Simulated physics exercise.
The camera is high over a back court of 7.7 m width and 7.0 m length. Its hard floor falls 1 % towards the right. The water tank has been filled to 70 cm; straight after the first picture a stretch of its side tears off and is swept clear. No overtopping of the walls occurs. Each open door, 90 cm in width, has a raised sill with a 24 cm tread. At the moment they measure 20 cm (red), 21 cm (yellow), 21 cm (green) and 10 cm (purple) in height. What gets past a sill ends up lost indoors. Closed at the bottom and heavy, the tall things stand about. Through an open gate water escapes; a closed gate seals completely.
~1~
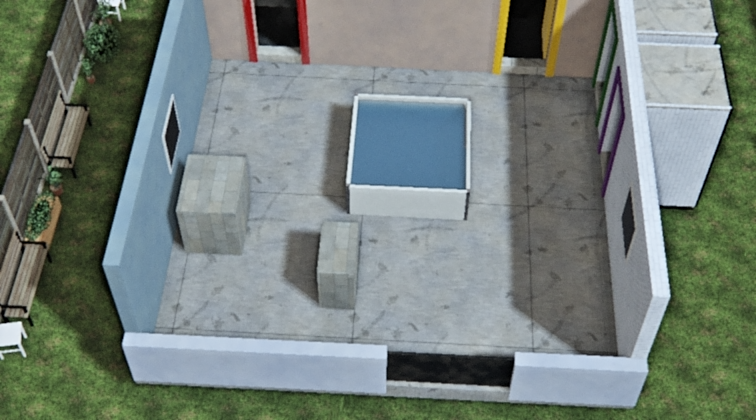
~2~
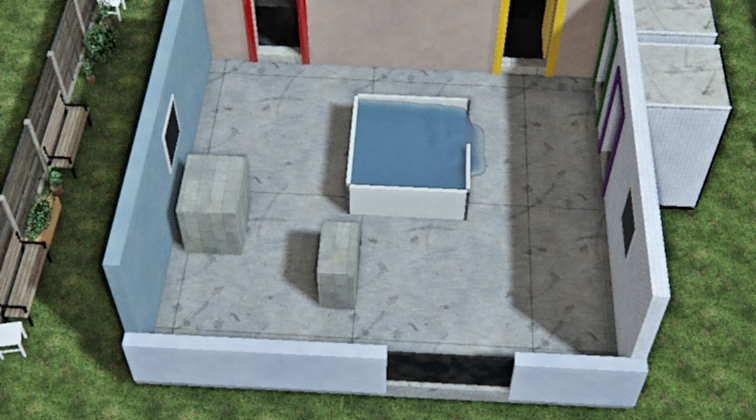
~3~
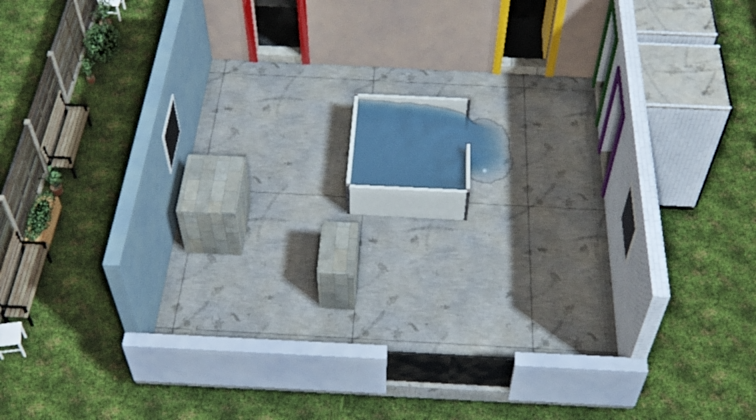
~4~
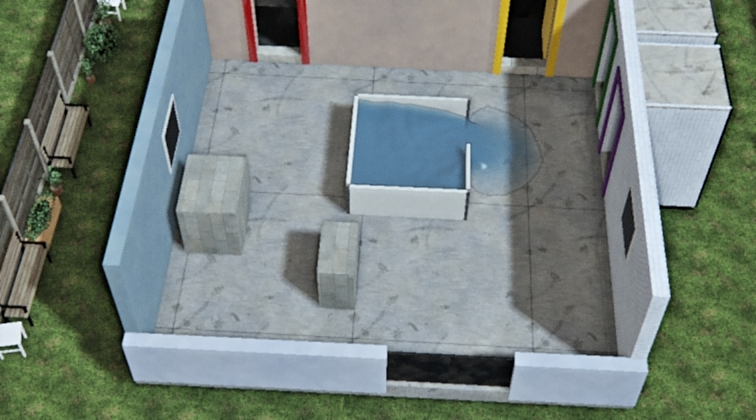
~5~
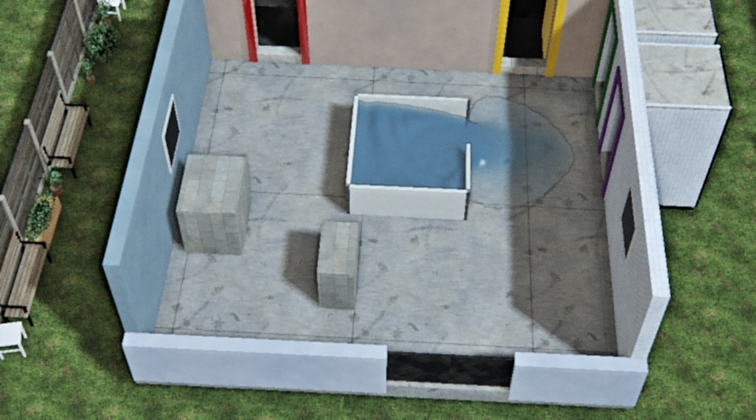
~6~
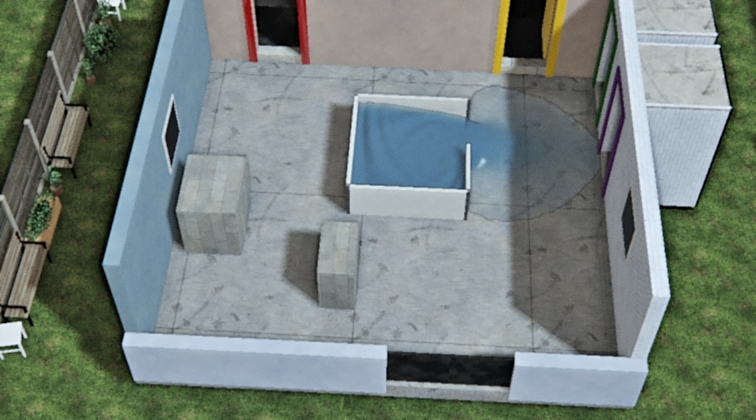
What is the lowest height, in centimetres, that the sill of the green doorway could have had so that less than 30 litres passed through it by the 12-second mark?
About 27 cm.
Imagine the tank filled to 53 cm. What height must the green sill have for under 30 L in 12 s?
Then around 20 centimetres.
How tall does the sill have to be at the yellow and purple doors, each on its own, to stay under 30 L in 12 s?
Roughly 14.0 cm for the yellow door and roughly 28 cm for the purple door.
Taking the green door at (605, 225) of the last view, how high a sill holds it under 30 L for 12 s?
About 11.0 cm.
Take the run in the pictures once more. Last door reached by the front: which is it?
The red one comes last.
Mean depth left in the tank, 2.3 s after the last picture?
Average depth: Approx. 33 cm.
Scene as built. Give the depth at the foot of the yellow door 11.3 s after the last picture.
About 7.5 centimetres.
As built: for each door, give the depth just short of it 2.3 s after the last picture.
Centimetres: Red = 0, yellow = 20, green = 27, purple = 26.
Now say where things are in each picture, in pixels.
The first picture shows the water tank at (410, 144) is whole and still, 70 cm deep; the green door at (604, 68) is dry.
In the second picture, the front is at (480, 171), 0.3 m from the gap at (465, 140); 0.3 m2 of floor is wet, 70 cm left at the back.
In the third picture, the gap is at (465, 142), the front 0.8 m out at (505, 170); the back of the water tank holds 70 cm.
In the fourth picture, the front is at (537, 162), 1.4 m from the gap at (465, 143); 2.1 m2 of floor is wet, 70 cm left at the back.
In the fifth picture, the front is at (569, 161), 2.0 m from the gap at (465, 143); 3.7 m2 of floor is wet, 67 cm left at the back.
In the sixth picture, water pours out at (465, 142) and has run 2.6 m, to (601, 160); about 5 cm deep outside, 60 cm at the back; the green door at (604, 68), 2.9 m from the gap, is still 0.7 m from the nearest water.
Then, 0.7 s after the last picture water covers 20 % of the floor, deepest (42 cm) near (470, 144); 27 cm at the green door, 0 litres in over its 21 cm sill.
Then, 2.3 s after the last picture water covers 25 % of the floor, deepest (30 cm) near (588, 82); 27 cm at the green door, 69 litres in over its 21 cm sill.
Then, 11.3 s after the last picture water covers 95 % of the floor, deepest (10 cm) near (602, 384); 9 cm at the green door, 82 litres in over its 21 cm sill.
At the green door as built, the water peaked near 34 cm, 1.5 s after the last picture.
Run again over the same 12 s with other heights there, 55 litres in over 23.5 cm, 13 litres over 32 cm. The limit of 30 litres is kept from about 27 cm up.
